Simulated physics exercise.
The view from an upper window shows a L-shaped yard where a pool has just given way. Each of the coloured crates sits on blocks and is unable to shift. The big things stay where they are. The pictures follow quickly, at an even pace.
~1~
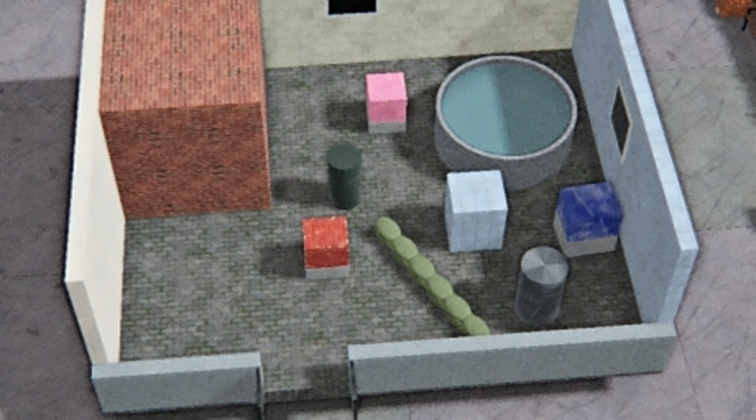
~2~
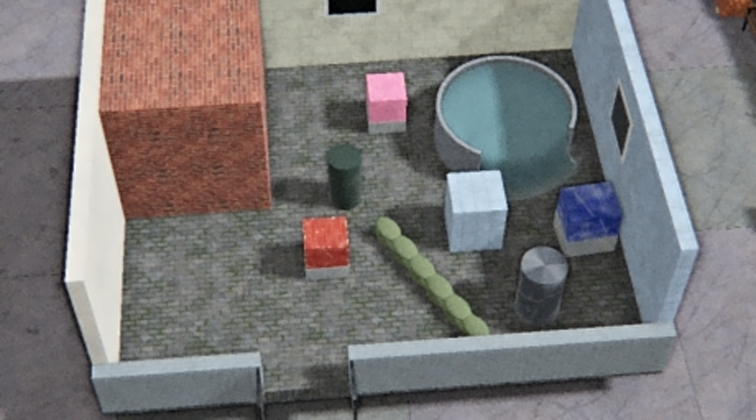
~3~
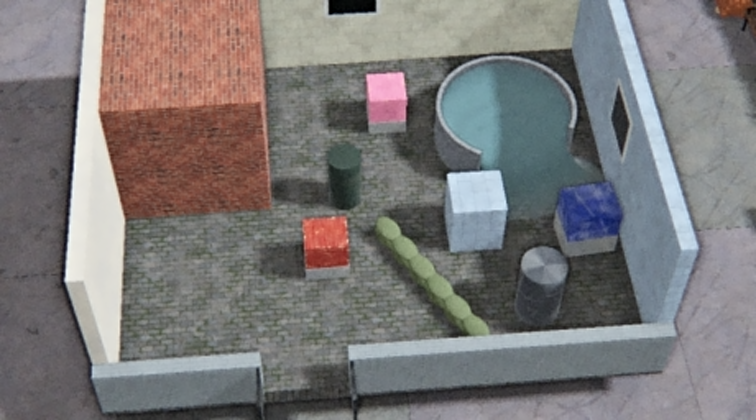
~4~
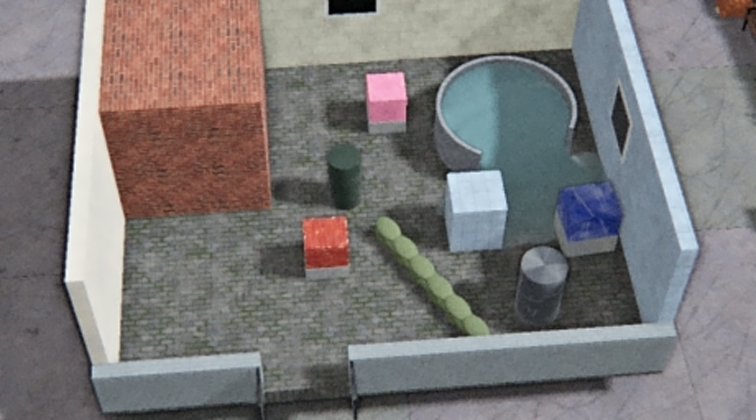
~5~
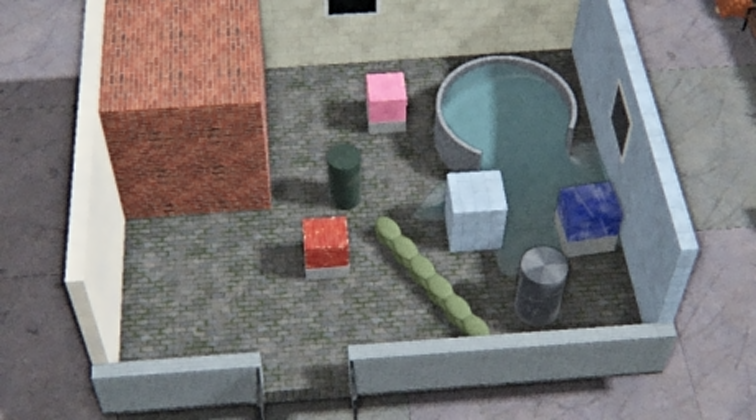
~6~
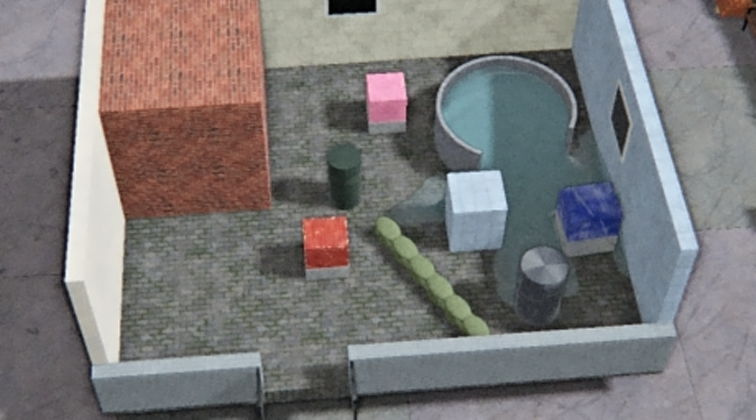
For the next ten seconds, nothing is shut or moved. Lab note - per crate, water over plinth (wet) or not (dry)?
In order: The blue crate gets caught by the water; the red crate doesn't get caught by the water; the pink crate doesn't get caught by the water.
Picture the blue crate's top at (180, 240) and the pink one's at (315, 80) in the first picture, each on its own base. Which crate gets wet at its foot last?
Blue one.
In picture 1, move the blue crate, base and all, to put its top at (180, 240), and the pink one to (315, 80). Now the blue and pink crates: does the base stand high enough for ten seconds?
Ten seconds on, the blue crate is still clear, but the pink crate is still clear.
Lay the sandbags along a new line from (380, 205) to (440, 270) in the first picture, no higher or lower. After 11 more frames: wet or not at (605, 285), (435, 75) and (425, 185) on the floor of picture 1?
Sequence kept: Flood-hit - flood-free - flood-hit.
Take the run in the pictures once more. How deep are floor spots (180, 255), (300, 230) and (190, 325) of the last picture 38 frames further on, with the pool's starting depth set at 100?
Respectively near 2, 2 and 2 per cent.
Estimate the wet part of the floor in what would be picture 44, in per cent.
My guess is around 80 in a hundred.
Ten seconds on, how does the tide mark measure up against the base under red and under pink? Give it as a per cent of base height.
40 and 60 per cent, roughly.
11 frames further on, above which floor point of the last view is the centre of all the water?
Around (528, 201).
A moment on, water covers 25 % of the floor; the blue crate water round its plinth, the red crate not reached, the pink crate not reached.
Next, water covers 35 % of the floor; the blue crate water round its plinth, the red crate water round its plinth, the pink crate water round its plinth.
Then, water covers 50 % of the floor; the blue crate water round its plinth, the red crate water round its plinth, the pink crate water round its plinth.
Later, water covers 80 % of the floor; the blue crate water round its plinth, the red crate water round its plinth, the pink crate water round its plinth.
In the end, water covers 85 % of the floor; the blue crate was topped, the red crate stayed above the water, the pink crate stayed above the water.
